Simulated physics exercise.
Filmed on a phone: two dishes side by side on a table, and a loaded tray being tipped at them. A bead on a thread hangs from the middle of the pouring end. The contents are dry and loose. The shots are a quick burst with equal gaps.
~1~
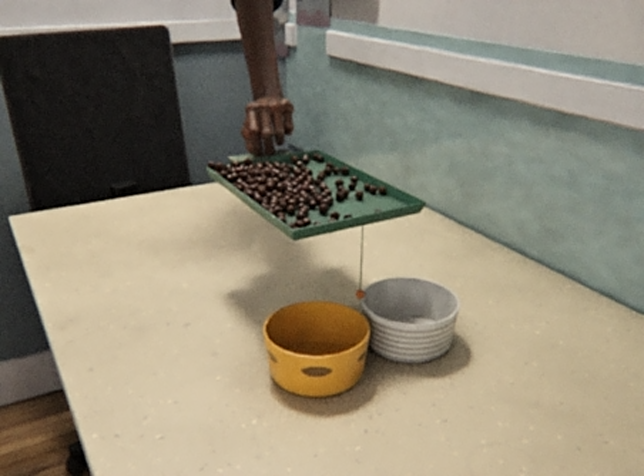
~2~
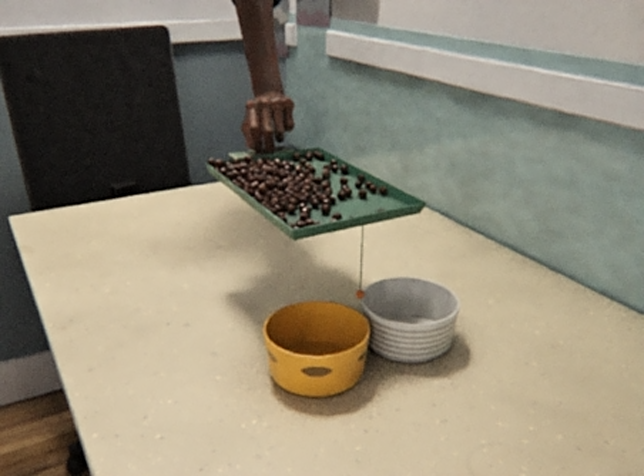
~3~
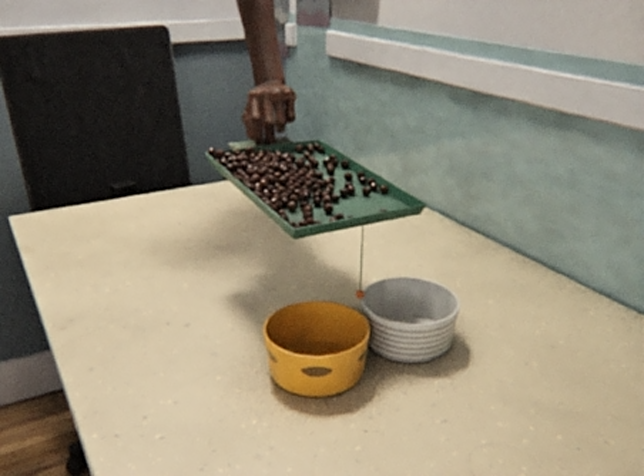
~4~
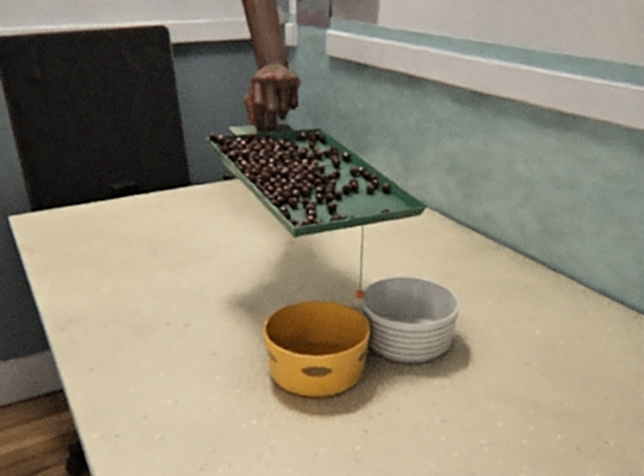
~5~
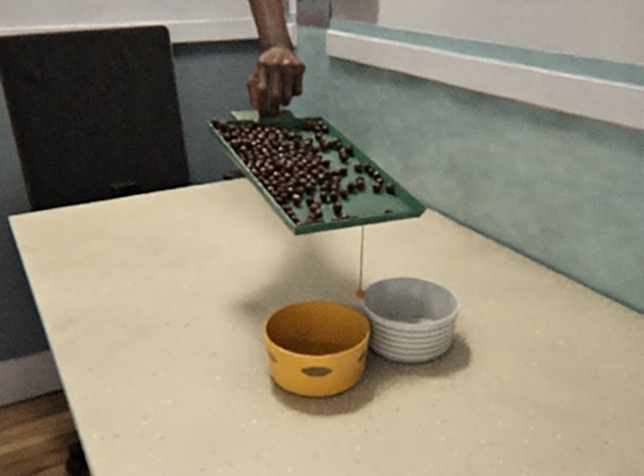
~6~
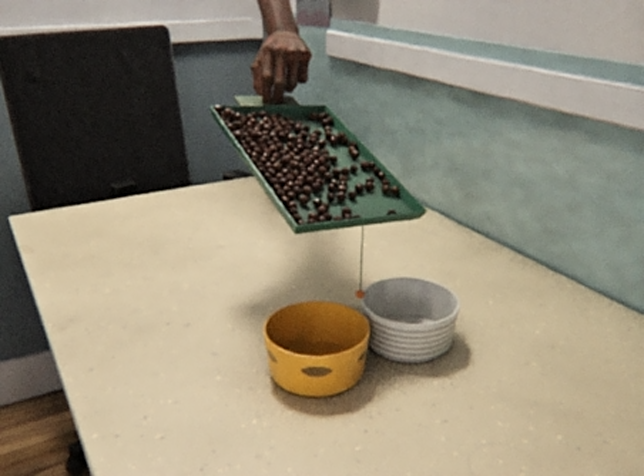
At the start, a hand holds a green tray of dark brown balls nearly level above a yellow bowl and a white bowl, a small bead hanging on a thread from its edge. The hand gradually raises the back of the tray, tilting it more steeply, and the balls shift slightly across it.
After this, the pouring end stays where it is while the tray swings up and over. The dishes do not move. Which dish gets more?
More goes to the right dish.
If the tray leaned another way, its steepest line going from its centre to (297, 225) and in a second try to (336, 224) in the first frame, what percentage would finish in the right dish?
Roughly 0 per cent, and 10 per cent.
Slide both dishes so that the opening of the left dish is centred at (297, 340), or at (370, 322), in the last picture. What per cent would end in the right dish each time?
The first gives 60 %, the second 50 %.
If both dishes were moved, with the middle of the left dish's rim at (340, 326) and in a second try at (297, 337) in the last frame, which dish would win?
At the first place the right one, at the second right.
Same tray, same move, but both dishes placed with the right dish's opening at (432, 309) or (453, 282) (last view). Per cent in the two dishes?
In turn 90 and 50 in a hundred.
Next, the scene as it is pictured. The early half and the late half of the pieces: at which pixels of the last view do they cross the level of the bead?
The first part at (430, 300); the rest at (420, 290).
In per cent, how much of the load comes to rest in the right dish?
Some 60 per cent.
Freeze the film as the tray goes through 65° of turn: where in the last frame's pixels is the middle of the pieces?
Close to (407, 255).
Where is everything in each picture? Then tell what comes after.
The first frame shows corners of the pouring end near (294, 229) and (421, 202), level; middle of the load near (275, 182), chocolate balls; left dish near (344, 371); right dish near (439, 338); bead on its thread near (360, 294).
The second frame shows corners of the pouring end near (294, 228) and (422, 202), level; middle of the load near (276, 180), a little on the move.
The third frame shows corners of the pouring end near (295, 227) and (422, 203), tipped barely, lowest at the right corner; middle of the load near (277, 176), near a quarter on the move.
The fourth frame shows corners of the pouring end near (296, 226) and (422, 205), tipped a little, lowest at the right corner; middle of the load near (280, 170), near a third on the move.
The fifth frame shows corners of the pouring end near (297, 225) and (423, 207), tipped a little, lowest at the right corner; middle of the load near (285, 162), near two thirds on the move.
The sixth frame shows corners of the pouring end near (298, 223) and (423, 209), tipped clearly, lowest at the right corner; middle of the load near (292, 156), all but a few on the move; left dish near (344, 371); right dish near (439, 338).
Shortly afterwards, tray tipped steeply; near a third on the tray; only a few in the left dish; near a quarter in the right dish; a little outside both; near a quarter in the air.
Next, tray tipped past a quarter turn; a little in the left dish; near two thirds in the right dish; near a third outside both; only a few in the air.
Some moments later, tray tipped past a quarter turn; a little in the left dish; near two thirds in the right dish; near a third outside both.
In the end, tray tipped past a quarter turn; a little in the left dish; near two thirds in the right dish; near a third outside both.
